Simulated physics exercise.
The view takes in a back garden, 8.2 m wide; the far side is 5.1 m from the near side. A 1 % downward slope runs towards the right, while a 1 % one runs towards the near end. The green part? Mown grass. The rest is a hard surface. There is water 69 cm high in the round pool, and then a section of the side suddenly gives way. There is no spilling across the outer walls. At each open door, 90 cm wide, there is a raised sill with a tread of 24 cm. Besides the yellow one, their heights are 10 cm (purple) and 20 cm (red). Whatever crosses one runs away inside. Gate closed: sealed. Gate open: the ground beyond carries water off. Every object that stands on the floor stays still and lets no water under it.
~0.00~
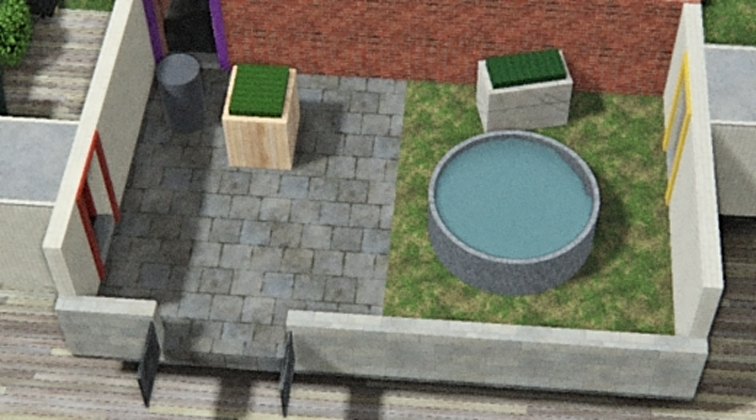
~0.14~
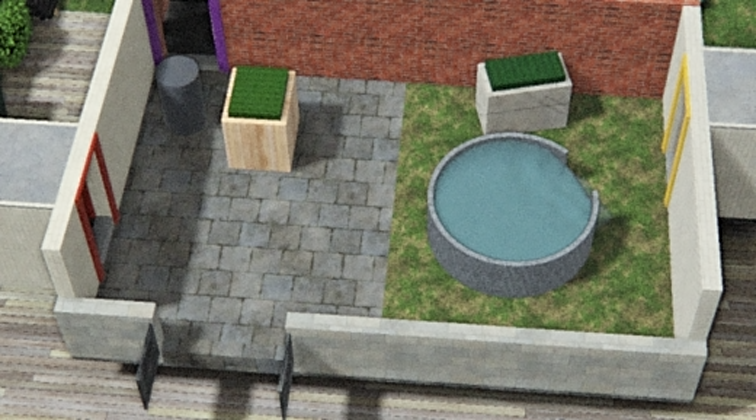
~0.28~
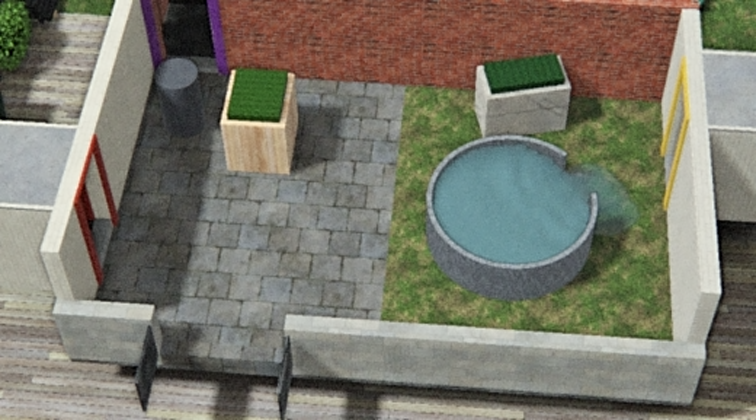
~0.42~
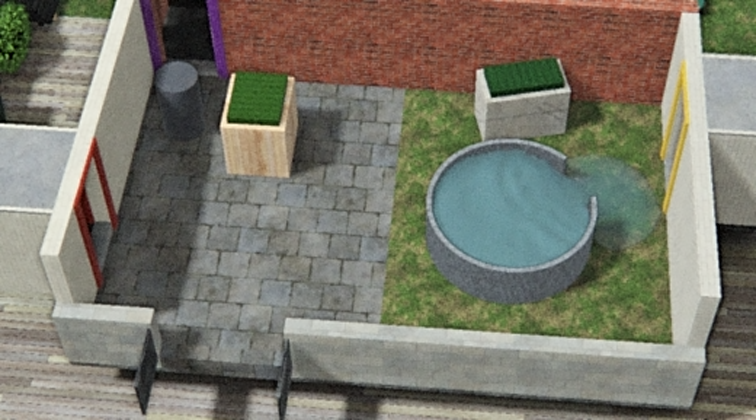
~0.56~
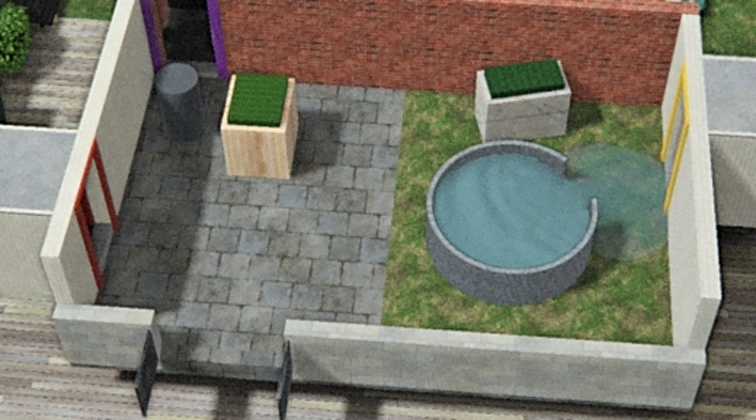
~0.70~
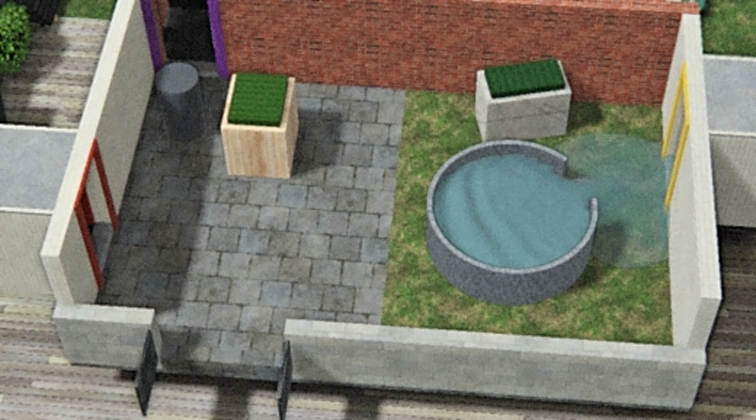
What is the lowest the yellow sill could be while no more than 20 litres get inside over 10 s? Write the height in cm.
About 33 cm.
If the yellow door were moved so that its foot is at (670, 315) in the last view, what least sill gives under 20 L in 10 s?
Roughly 11.0 cm, give or take.
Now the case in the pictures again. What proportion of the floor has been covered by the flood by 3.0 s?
Around 25 per cent of the floor.
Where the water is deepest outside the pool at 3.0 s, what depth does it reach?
I'd put it near 32 cm.
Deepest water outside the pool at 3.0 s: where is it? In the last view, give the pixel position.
Near pixel (566, 111).
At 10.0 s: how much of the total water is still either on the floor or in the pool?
About 68 %.
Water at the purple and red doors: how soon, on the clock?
Arrival: Purple not within the 10 s, red not within the 10 s.
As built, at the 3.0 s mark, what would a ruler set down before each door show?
Depth at purple 0 cm, at yellow 24 cm, at red 0 cm.
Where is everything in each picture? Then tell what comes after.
The round pool at (513, 198) is whole and still, 69 cm deep; the yellow door at (678, 131) is dry, in the first frame.
The front is at (602, 210), 0.3 m from the gap at (579, 193); 0.2 m2 of floor is wet, 69 cm left at the back, in the second frame.
Water pours out at (578, 197) and has run 0.8 m, to (613, 179); about 12 cm deep outside, 69 cm at the back, in the third frame.
Water pours out at (577, 201) and has run 1.2 m, to (640, 179); about 9 cm deep outside, 69 cm at the back, in the fourth frame.
Water pours out at (578, 202) and has run 1.6 m, to (663, 170); about 8 cm deep outside, 68 cm at the back, in the fifth frame.
The gap is at (578, 201), the front 1.9 m out at (662, 146); the back of the round pool holds 62 cm; water is at the yellow door at (676, 141), in the sixth frame.
After 1.4 s water covers 15 % of the floor, deepest (38 cm) near (577, 200); 27 cm at the yellow door, 124 litres in over its 6 cm sill.
After 3.0 s water covers 25 % of the floor, deepest (32 cm) near (566, 111); 24 cm at the yellow door, 383 litres in over its 6 cm sill.
After 10.0 s water covers 65 % of the floor, deepest (14 cm) near (662, 216); 14 cm at the yellow door, 909 litres in over its 6 cm sill.
At the yellow door as built, the water arrived by 0.6 s and peaked near 30 cm at 1.6 s.
With a sill of 30 cm, 46 litres would have come in within the 10 s; with 41 cm, 0 litres. So under 20 litres takes about 33 cm.
